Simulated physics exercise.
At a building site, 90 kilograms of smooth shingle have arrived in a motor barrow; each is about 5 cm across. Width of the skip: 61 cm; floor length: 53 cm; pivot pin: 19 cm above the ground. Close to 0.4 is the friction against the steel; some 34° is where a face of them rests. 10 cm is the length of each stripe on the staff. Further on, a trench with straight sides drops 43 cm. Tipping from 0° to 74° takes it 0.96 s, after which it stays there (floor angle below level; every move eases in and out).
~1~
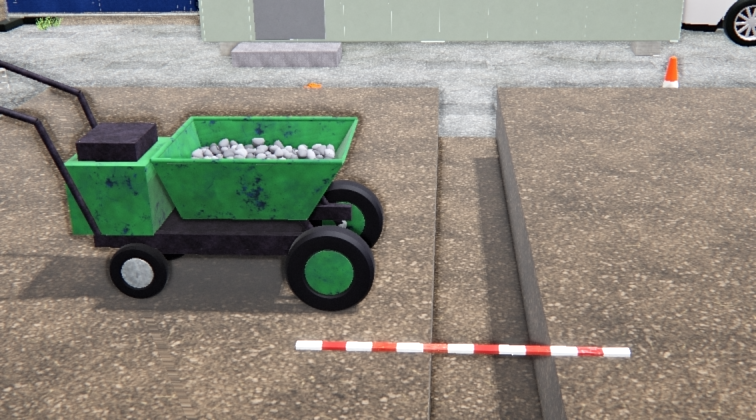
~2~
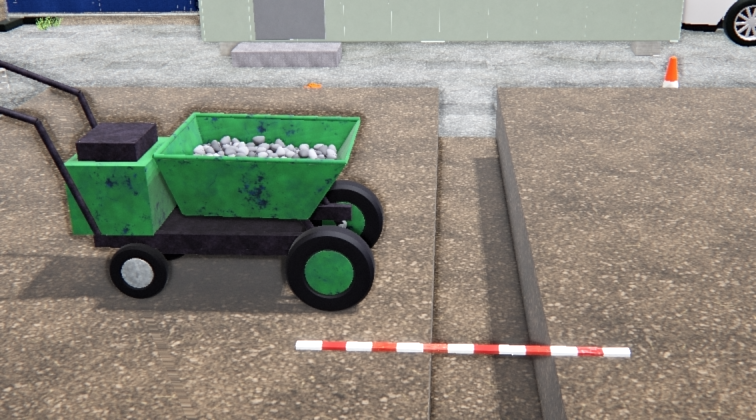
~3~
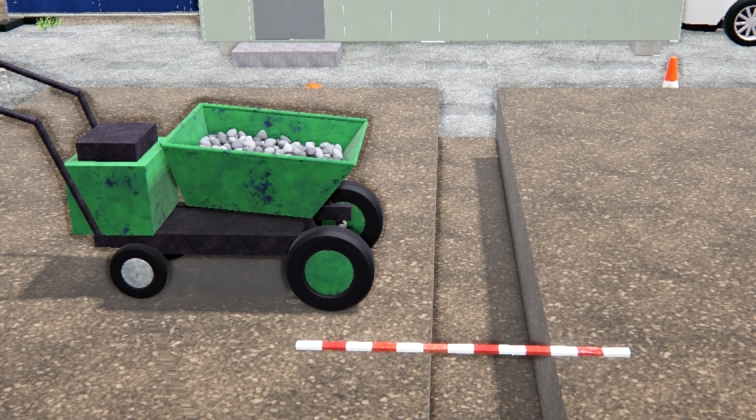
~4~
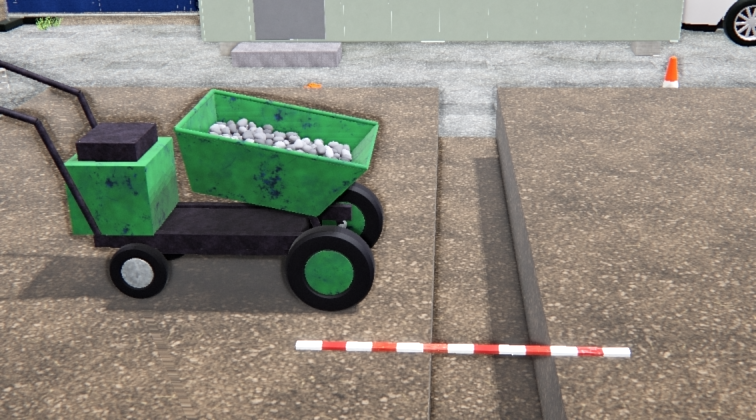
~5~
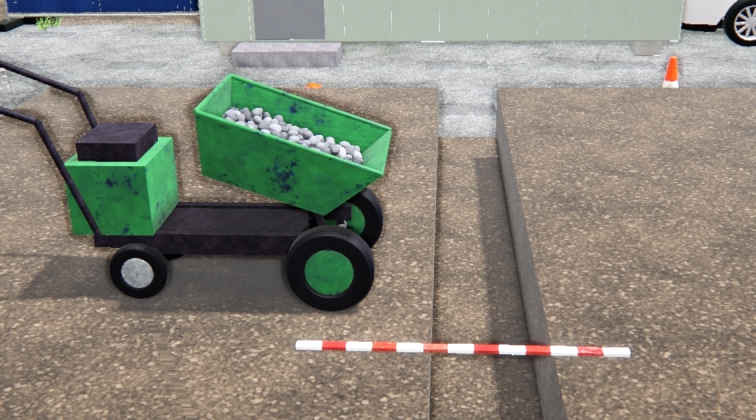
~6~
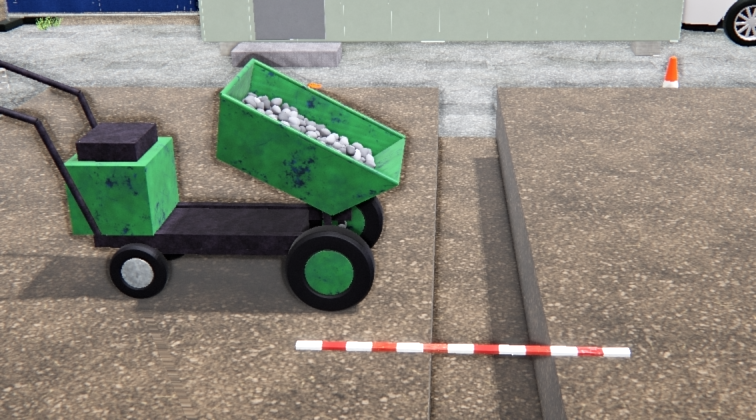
A green motorised barrow loaded with grey stones stood beside a trench, and its skip gradually tilted forward to the right, its back end rising while the wheels stayed still and the stones remained inside.
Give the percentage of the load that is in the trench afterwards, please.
Near 95 per cent of the load.
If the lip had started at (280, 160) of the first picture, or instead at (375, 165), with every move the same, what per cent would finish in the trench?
Near 85 per cent from the first place, 65 from the second.
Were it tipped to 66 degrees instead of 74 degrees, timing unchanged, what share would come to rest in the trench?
Share in trench: Approx. 95%.
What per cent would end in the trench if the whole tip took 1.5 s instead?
In that case, around 100%.
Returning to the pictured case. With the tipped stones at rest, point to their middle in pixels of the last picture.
Roughly (498, 354), I'd say.
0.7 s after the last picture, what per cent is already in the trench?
Close to 40 per cent at that time.
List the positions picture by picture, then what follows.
In the first picture, lip at (343, 162), floor tilted 0°, highest stones at (250, 151).
In the second picture, the skip is at 1°, its lip at (346, 163); the top of the load is at (249, 148).
In the third picture, lip at (354, 165), floor tilted 6°, highest stones at (230, 142).
In the fourth picture, the skip is at 12°, its lip at (367, 168); the top of the load is at (229, 130).
In the fifth picture, lip at (382, 175), floor tilted 19°, highest stones at (239, 117).
In the sixth picture, the skip is at 28°, its lip at (398, 184); the top of the load is at (253, 104).
Then, 0.3 s after the last picture the floor is at 62°, 100 % in the skip; the foremost stones are at (430, 205).
Then, 0.7 s after the last picture the floor is at 74°, 57 % in the skip, 42 % in the trench, 1 % past the trench; the foremost stones are at (539, 294).
Then, 1.0 s after the last picture the floor is at 74°, 16 % in the skip, 79 % in the trench, 5 % past the trench; the foremost stones are at (631, 279).
Then, 3.0 s after the last picture the floor is at 74°, 0 % in the skip, 95 % in the trench, 5 % past the trench; the foremost stones are at (693, 279).
